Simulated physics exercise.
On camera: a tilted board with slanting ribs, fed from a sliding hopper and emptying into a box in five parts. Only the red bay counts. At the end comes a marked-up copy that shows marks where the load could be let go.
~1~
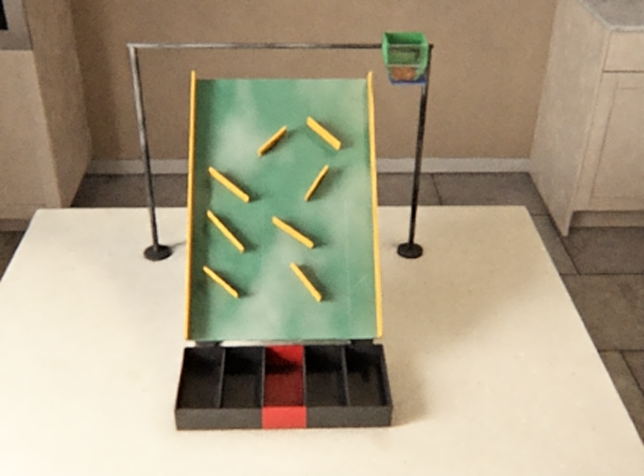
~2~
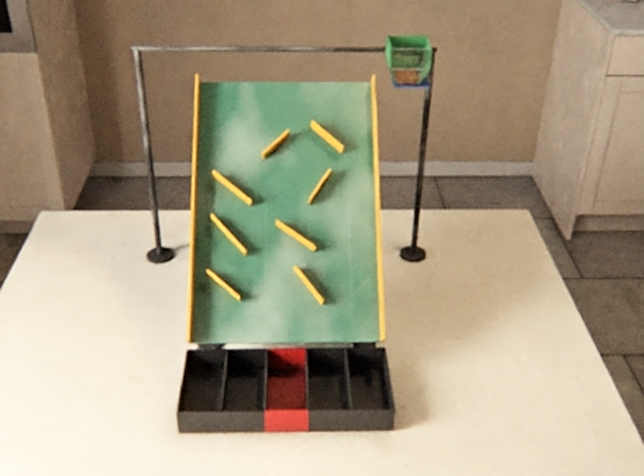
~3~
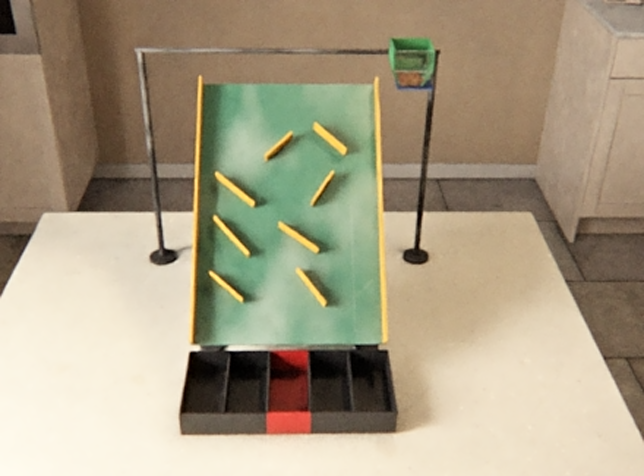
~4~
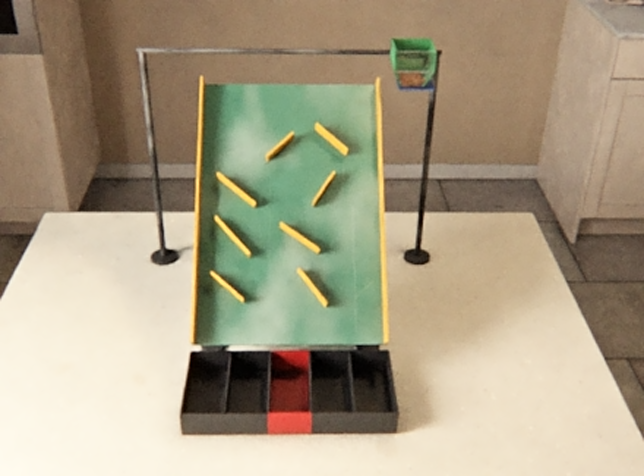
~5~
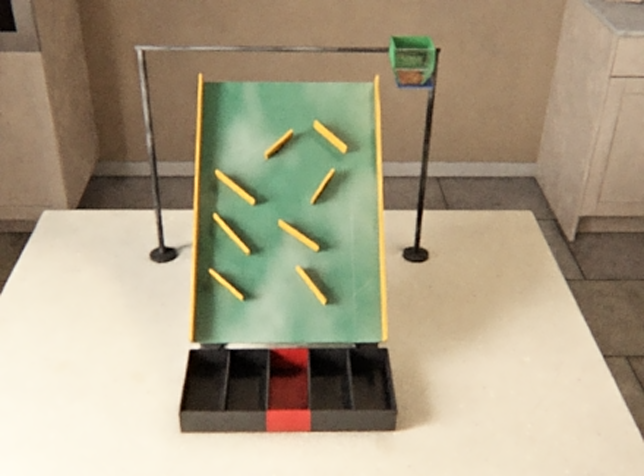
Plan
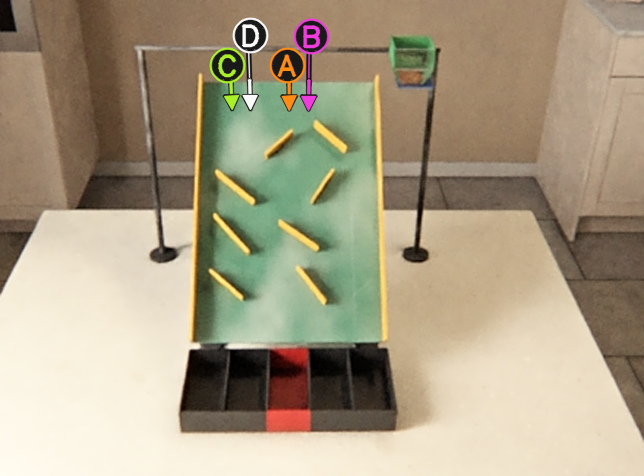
A tilted green board with yellow ribs standing above a black box with a red bay, the view shifting very slightly.
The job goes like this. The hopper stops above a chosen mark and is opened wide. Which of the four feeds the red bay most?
Use mark D.
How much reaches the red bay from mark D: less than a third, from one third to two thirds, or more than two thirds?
It is from one third to two thirds.
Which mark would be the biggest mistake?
It is B.
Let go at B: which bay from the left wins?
The fifth from the left.
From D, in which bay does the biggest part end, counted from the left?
The third from the left.
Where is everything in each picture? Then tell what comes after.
Hopper at (403, 74), cereal balls, door shut, in the first picture.
Ribs (263, 154) to (289, 130), (312, 121) to (343, 147), (213, 171) to (251, 201), in the second picture.
Ribs (312, 202) to (333, 171), (214, 216) to (248, 253), (279, 222) to (318, 249), in the third picture.
Ribs (211, 272) to (243, 300), (298, 268) to (327, 304), in the fourth picture.
Red bay at (288, 420), number 3 of 5 from the left, in the fifth picture.
On the marked copy, mark A meets the board at (289, 104); mark B meets the board at (308, 105); mark C meets the board at (231, 104); mark D meets the board at (250, 104).
With A, about a third in the red bay, about half in other bays, a small part outside the box.
With B, a small part in the red bay, most in other bays, a stray few outside the box.
With C, about a quarter in the red bay, about two thirds in other bays, a small part outside the box.
With D, about half in the red bay, about half in other bays, a stray few outside the box.
